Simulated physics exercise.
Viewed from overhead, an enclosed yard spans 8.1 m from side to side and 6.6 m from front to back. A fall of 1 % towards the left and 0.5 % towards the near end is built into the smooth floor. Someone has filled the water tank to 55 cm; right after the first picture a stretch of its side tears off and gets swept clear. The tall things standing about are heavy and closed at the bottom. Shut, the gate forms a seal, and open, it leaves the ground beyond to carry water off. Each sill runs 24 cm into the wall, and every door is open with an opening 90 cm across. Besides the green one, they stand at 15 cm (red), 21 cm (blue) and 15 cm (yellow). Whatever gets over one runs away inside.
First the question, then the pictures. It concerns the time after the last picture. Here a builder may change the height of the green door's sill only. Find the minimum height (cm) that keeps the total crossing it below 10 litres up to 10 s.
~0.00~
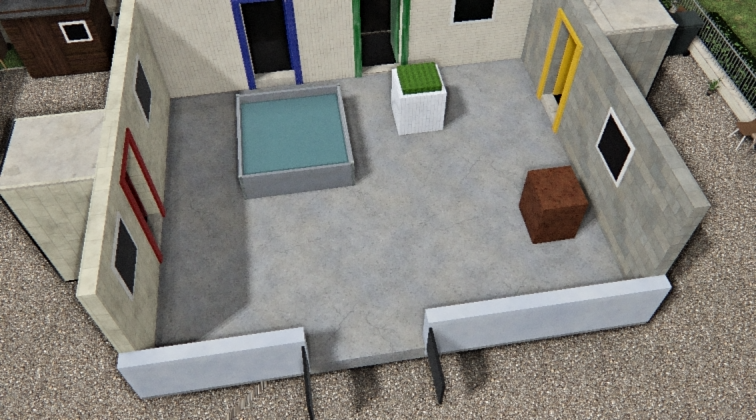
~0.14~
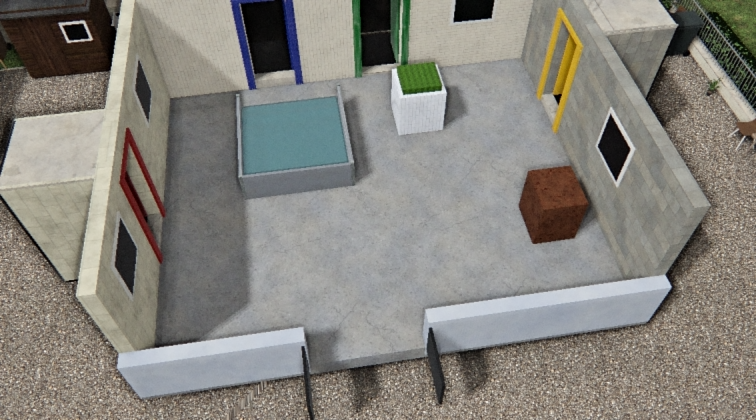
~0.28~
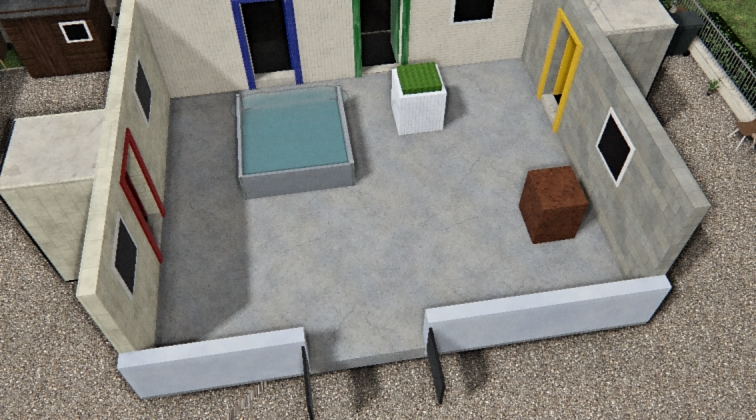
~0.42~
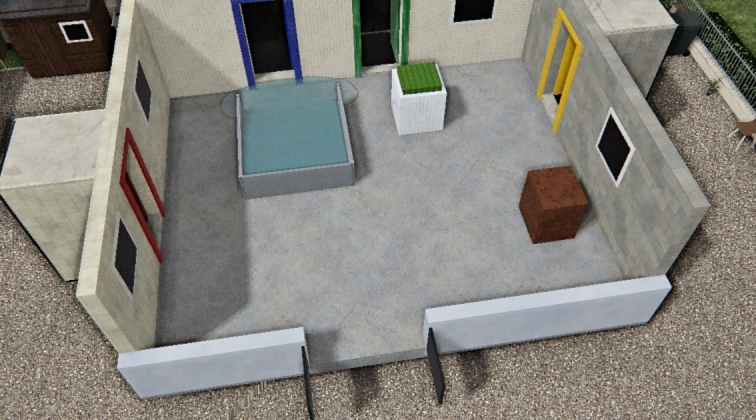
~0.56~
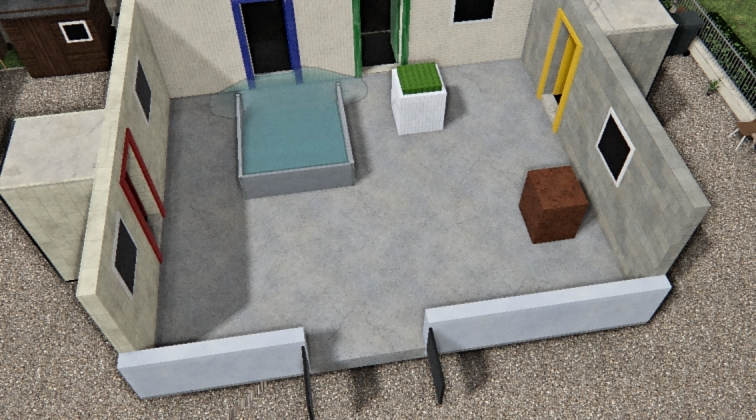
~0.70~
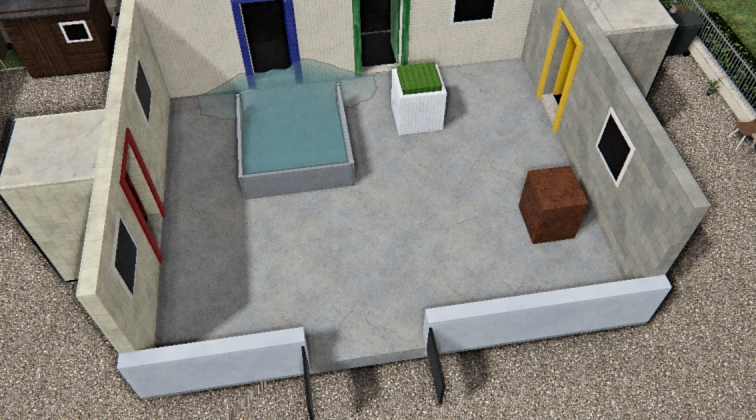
The minimum is roughly 8 cm.
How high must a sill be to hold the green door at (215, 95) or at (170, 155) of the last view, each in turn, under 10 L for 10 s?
About 20 cm, then about 11.0 cm.
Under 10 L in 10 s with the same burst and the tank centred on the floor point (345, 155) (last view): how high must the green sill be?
Then roughly 27 cm.
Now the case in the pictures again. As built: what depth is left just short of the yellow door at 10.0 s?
About 2.0 centimetres.
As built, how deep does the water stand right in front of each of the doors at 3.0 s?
In cm: Green 10, red 4, blue 23, yellow 7.
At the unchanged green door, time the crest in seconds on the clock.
Peak: Close to 2.2 s.
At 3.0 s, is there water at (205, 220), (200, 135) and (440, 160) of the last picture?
First wet through, second wet through, third bone-dry.
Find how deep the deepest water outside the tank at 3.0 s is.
Max depth: Around 32 cm.
After 1.4 s water covers 10 % of the floor, deepest (40 cm) near (285, 93); 10 cm at the green door, 0 litres in over its 6 cm sill.
After 3.0 s water covers 30 % of the floor, deepest (32 cm) near (170, 107); 10 cm at the green door, 15 litres in over its 6 cm sill.
After 10.0 s water covers 90 % of the floor, deepest (10 cm) near (170, 107); 3 cm at the green door, 22 litres in over its 6 cm sill.
At the green door as built, the water arrived by 0.9 s and peaked near 11 cm at 2.2 s.
With a sill of 7 cm, 16 litres would have come in within the 10 s; with 9.5 cm, 6 litres. So under 10 litres takes about 8 cm.
